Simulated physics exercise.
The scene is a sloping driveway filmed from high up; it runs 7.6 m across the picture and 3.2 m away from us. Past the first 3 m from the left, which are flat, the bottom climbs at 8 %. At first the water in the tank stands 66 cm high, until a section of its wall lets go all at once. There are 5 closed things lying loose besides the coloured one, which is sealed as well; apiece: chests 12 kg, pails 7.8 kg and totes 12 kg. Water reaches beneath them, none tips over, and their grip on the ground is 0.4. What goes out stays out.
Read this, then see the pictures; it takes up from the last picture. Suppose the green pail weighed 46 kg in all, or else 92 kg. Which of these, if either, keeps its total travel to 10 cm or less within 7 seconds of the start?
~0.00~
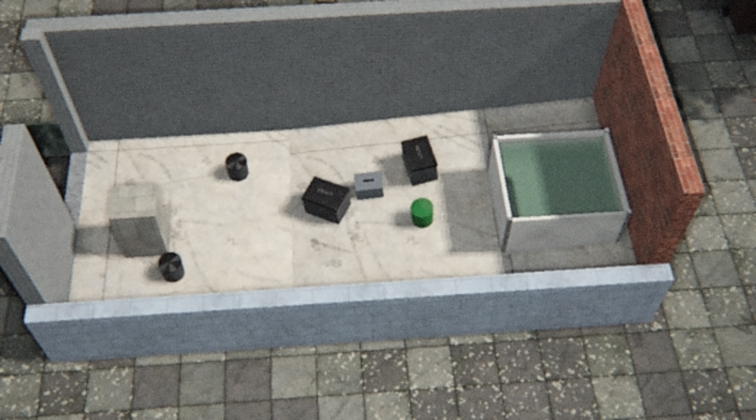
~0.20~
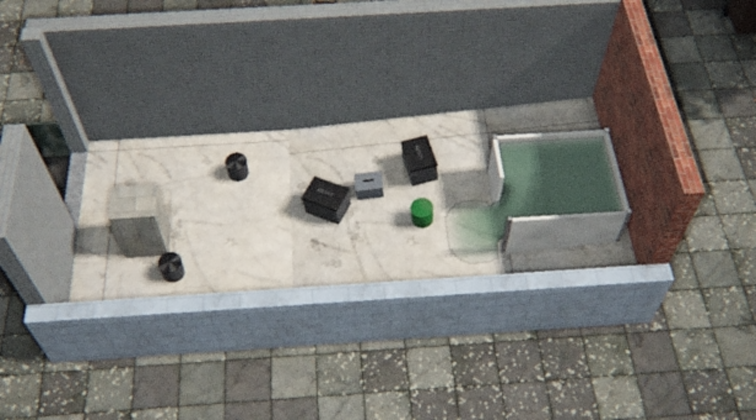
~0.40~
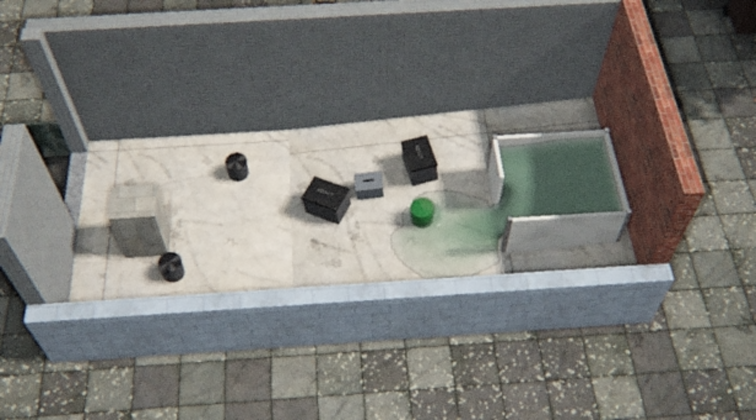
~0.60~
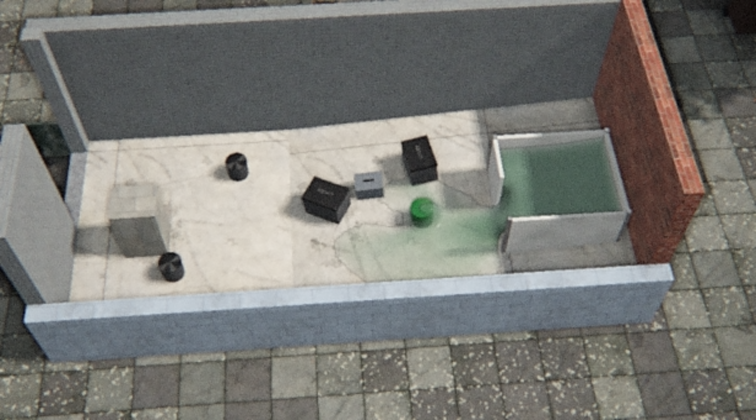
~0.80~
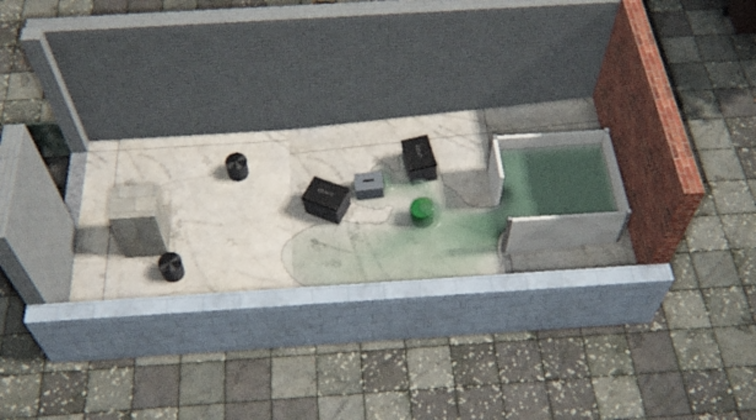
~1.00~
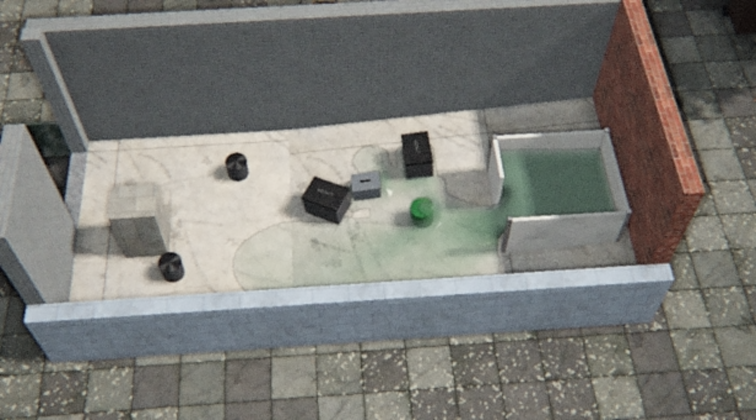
Most likely just the heavy option succeeds.
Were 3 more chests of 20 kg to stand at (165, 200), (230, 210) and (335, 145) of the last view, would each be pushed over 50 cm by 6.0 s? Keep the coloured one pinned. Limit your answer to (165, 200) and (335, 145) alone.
In turn: Less, more.
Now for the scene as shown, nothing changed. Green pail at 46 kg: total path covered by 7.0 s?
Around 80 cm in total.
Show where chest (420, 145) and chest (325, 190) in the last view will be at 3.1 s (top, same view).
Somewhere about (402, 115) and (295, 190).
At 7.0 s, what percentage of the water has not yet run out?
Somewhere near 84 percent, give or take.
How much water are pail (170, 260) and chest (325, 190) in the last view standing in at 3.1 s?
Depth approx. 9 cm / 2 cm.
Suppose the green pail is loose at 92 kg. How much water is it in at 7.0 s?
Something like 4 centimetres.
After 1.4 s the green pail would be 39 cm from its start with 46 kg and 0 cm from its start with 92 kg; 12 cm of water round it then.
After 3.1 s the green pail would be 76 cm from its start with 46 kg and 0 cm from its start with 92 kg; 9 cm of water round it then.
After 4.9 s the green pail would be 76 cm from its start with 46 kg and 0 cm from its start with 92 kg; 6 cm of water round it then.
After 7.0 s the green pail would be 76 cm from its start with 46 kg and 0 cm from its start with 92 kg; 4 cm of water round it then.
